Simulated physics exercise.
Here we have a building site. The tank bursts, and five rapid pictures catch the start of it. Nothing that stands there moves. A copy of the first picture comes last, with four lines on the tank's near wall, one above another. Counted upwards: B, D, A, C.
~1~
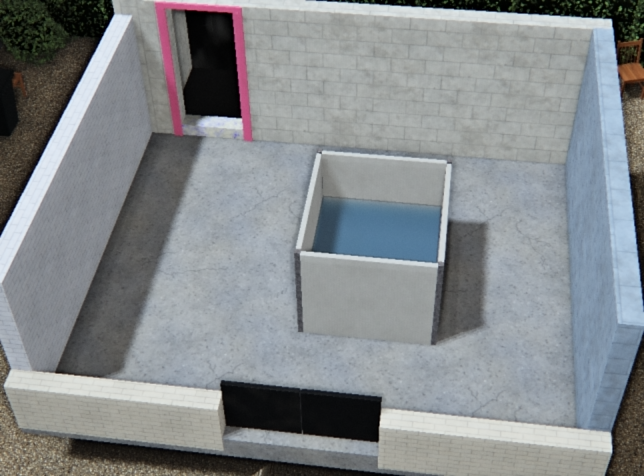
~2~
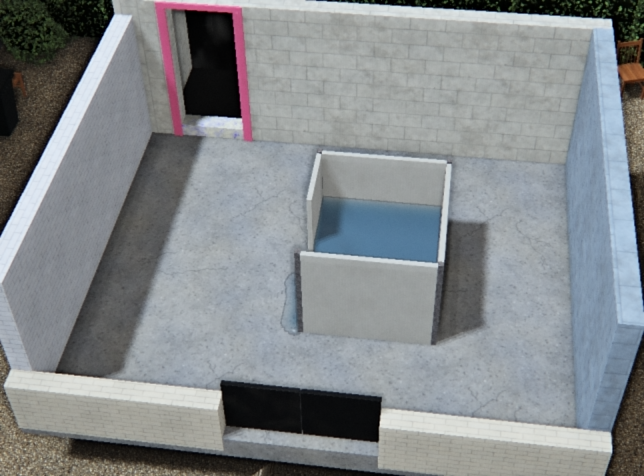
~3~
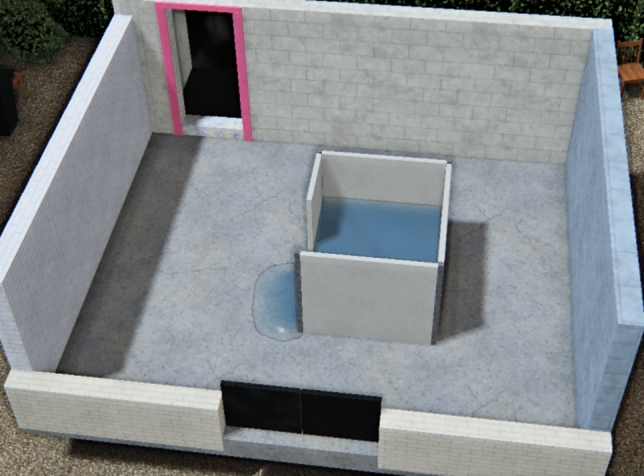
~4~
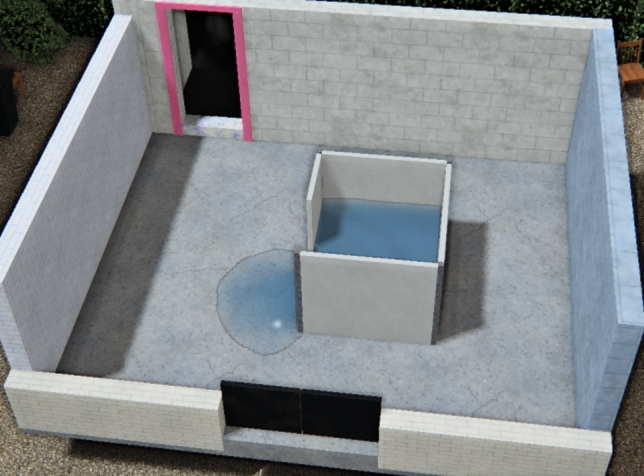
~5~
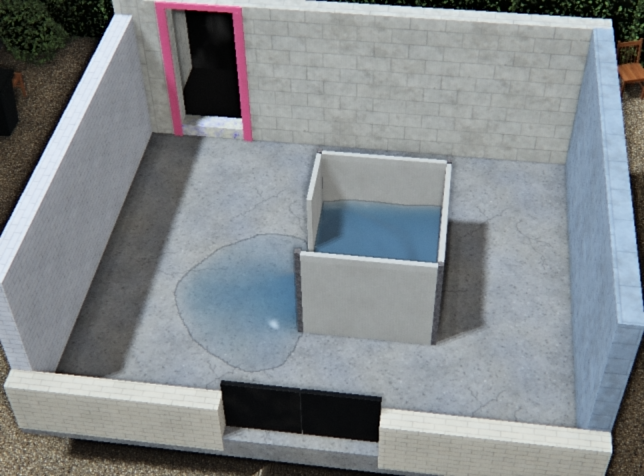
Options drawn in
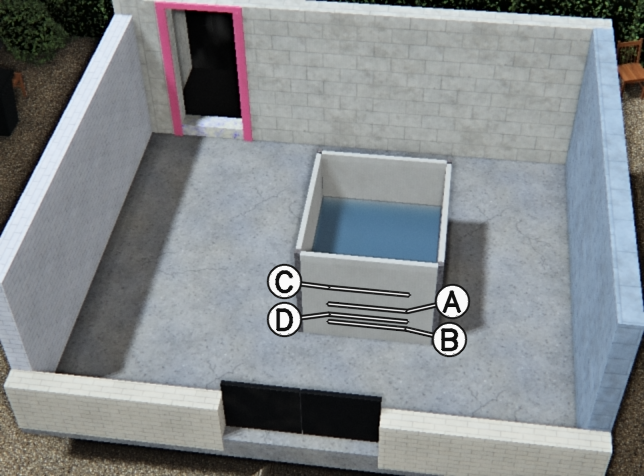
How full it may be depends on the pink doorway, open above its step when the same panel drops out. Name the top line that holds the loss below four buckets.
The limit is C.
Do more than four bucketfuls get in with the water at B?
No, that is safe.
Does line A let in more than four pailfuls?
No, not at all.
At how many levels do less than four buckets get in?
All of the four.
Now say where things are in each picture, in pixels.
The first frame shows water in the tank at rest, its middle at (375, 248); foot of the pink doorway at (214, 137); shut gate at (301, 397).
In the second frame, 1 % of the ground under water, visible out to (297, 317).
In the third frame, 3 % of the ground under water, visible out to (269, 273).
In the fourth frame, 5 % of the ground under water, visible out to (228, 280).
In the fifth frame, 10 % of the ground under water, visible out to (183, 287).
In white, A at (367, 307); B at (367, 325); C at (368, 291); D at (367, 317); from the bottom up B, D, A, C.
For line A, nothing gets over.
For line B, nothing gets over.
For line C, a bucket or two gets in.
For line D, nothing gets over.
